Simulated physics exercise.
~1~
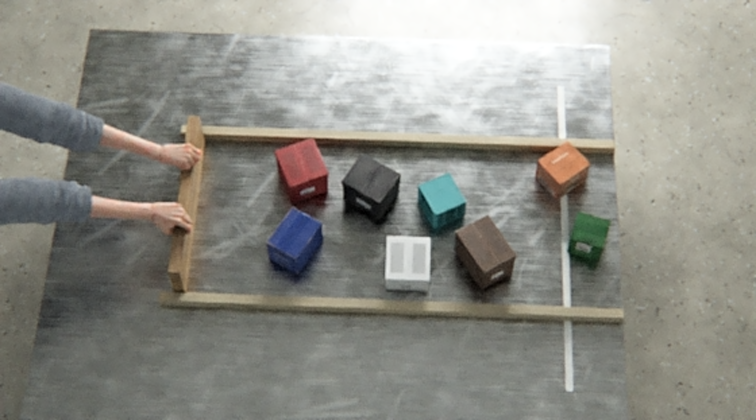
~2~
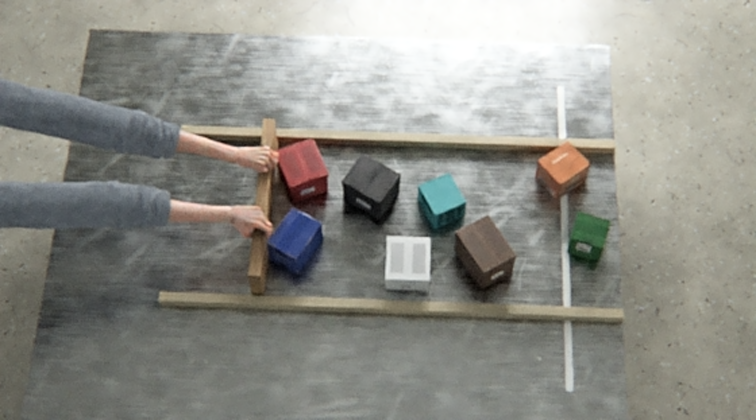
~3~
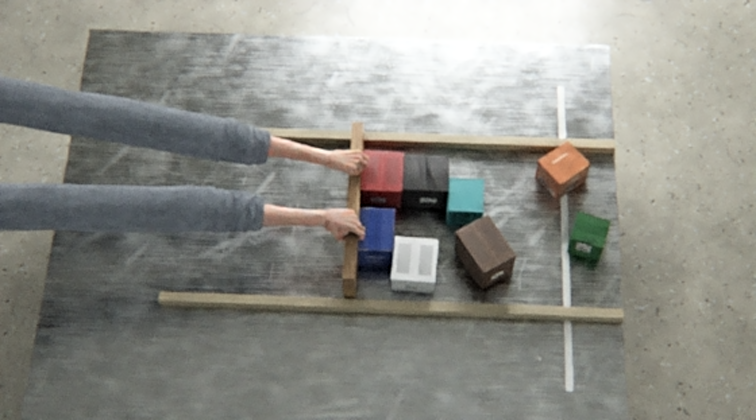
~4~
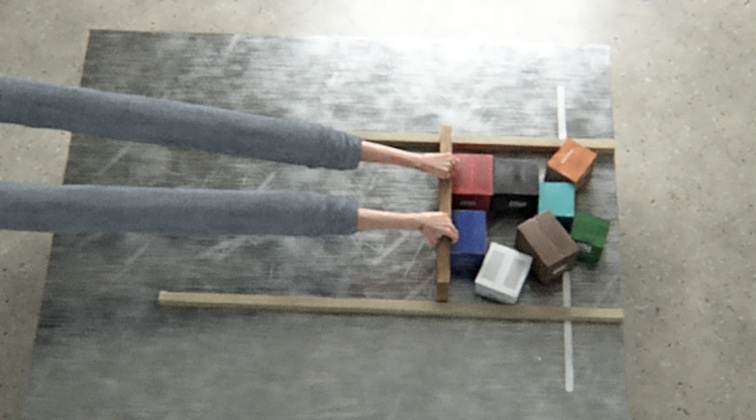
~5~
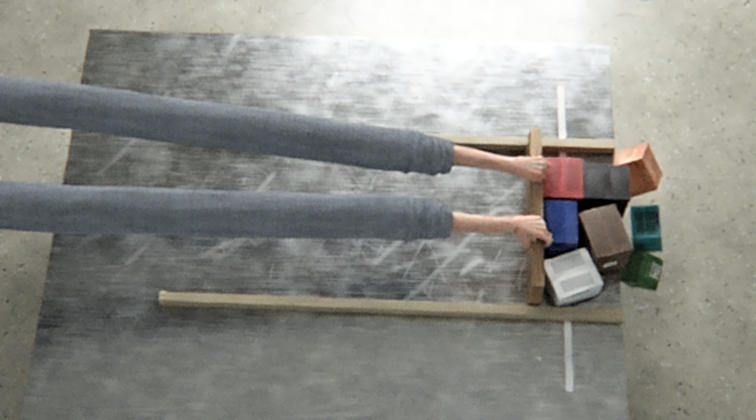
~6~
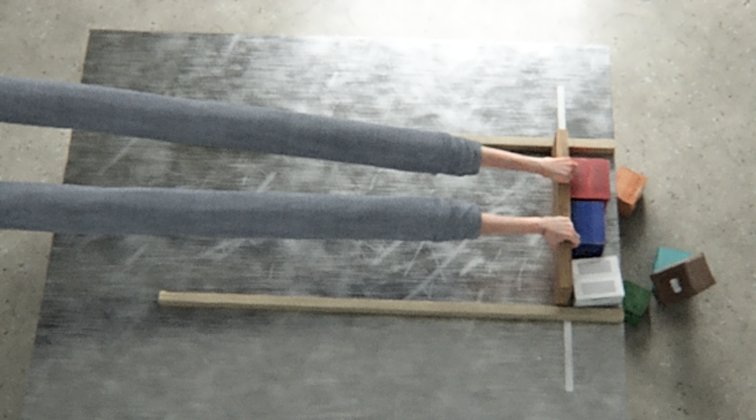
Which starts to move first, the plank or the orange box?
The plank starts to move first. The orange box is still in its place when the hands begin pushing the plank to the right, and it only shifts later.
